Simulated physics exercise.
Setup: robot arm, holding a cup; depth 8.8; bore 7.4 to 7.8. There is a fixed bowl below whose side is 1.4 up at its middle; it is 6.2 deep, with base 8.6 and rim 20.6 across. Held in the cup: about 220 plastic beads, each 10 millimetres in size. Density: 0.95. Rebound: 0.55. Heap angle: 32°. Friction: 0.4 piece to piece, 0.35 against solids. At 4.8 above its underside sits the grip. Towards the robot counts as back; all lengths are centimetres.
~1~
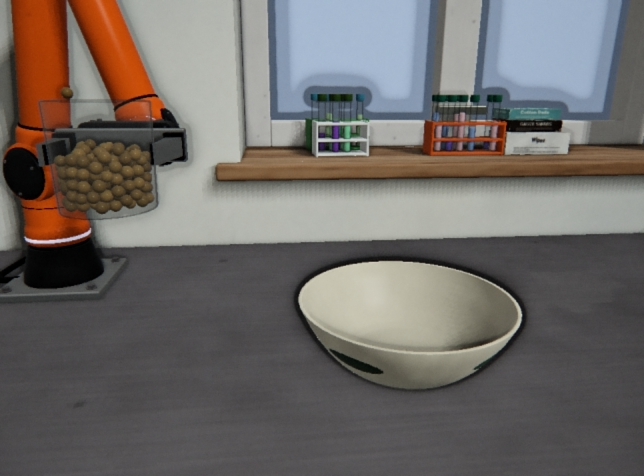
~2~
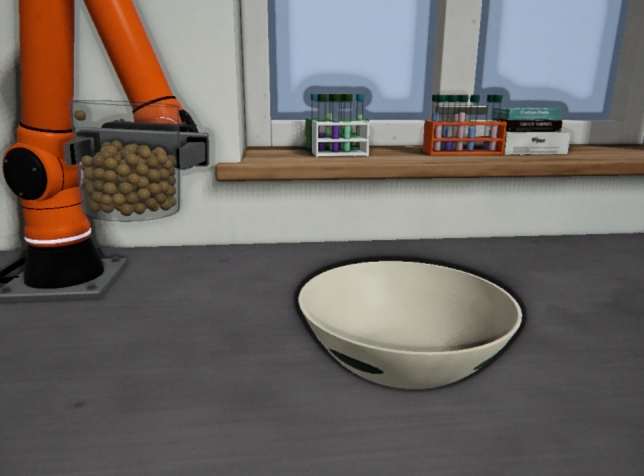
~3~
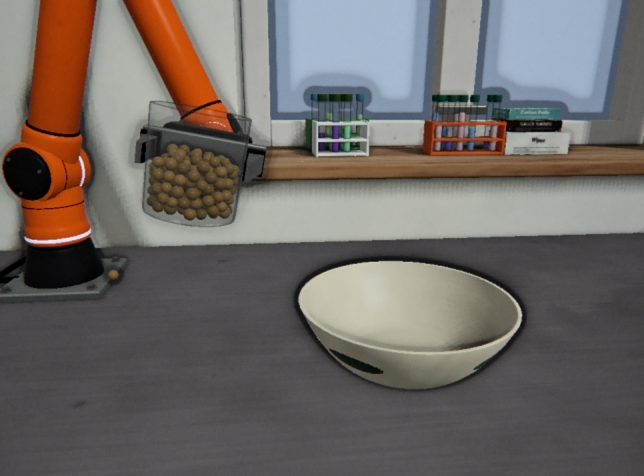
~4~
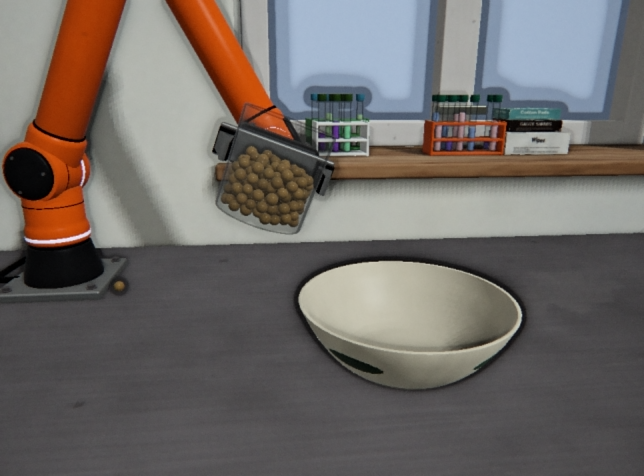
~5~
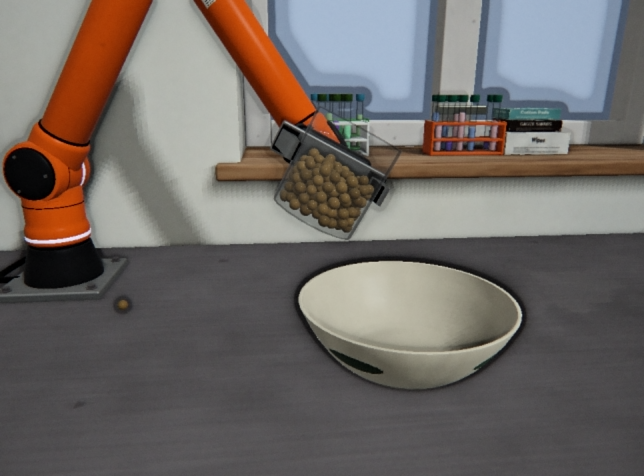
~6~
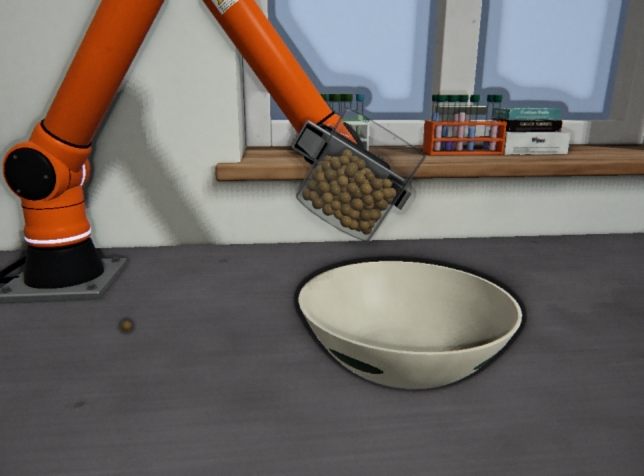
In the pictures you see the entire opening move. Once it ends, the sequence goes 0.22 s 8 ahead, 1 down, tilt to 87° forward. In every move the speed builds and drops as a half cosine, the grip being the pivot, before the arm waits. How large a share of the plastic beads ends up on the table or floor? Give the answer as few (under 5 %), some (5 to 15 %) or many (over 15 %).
Many, over 15 %.
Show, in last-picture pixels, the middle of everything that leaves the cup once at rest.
It sits close to (585, 341).
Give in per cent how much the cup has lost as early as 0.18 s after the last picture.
Share out: Near 0 %.
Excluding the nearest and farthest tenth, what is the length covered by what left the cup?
It covers about 54 centimetres.
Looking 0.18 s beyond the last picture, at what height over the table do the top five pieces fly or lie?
Those pieces are near 20 cm up.
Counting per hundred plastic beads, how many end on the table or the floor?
About 30 %.
Then, 0.09 s after the last picture, tilted 50° forward, highest piece 21 above the table; 216 in the cup, 1 on the table or floor.
Then, 0.18 s after the last picture, tilted 82° forward, highest piece 21 above the table; 216 in the cup, 1 on the table or floor.
Then, 0.42 s after the last picture, tilted 87° forward, highest piece 18 above the table; 152 in the cup, 28 on the table or floor, 4 in the bowl, 33 in flight or on a rim.
Then, 1.47 s after the last picture, tilted 87° forward, highest piece 18 above the table; 131 in the cup, 70 on the table or floor, 16 in the bowl.
Final count, 131 in the cup, 70 on the table or floor, 16 in the bowl. That is 32 % on the table or floor.
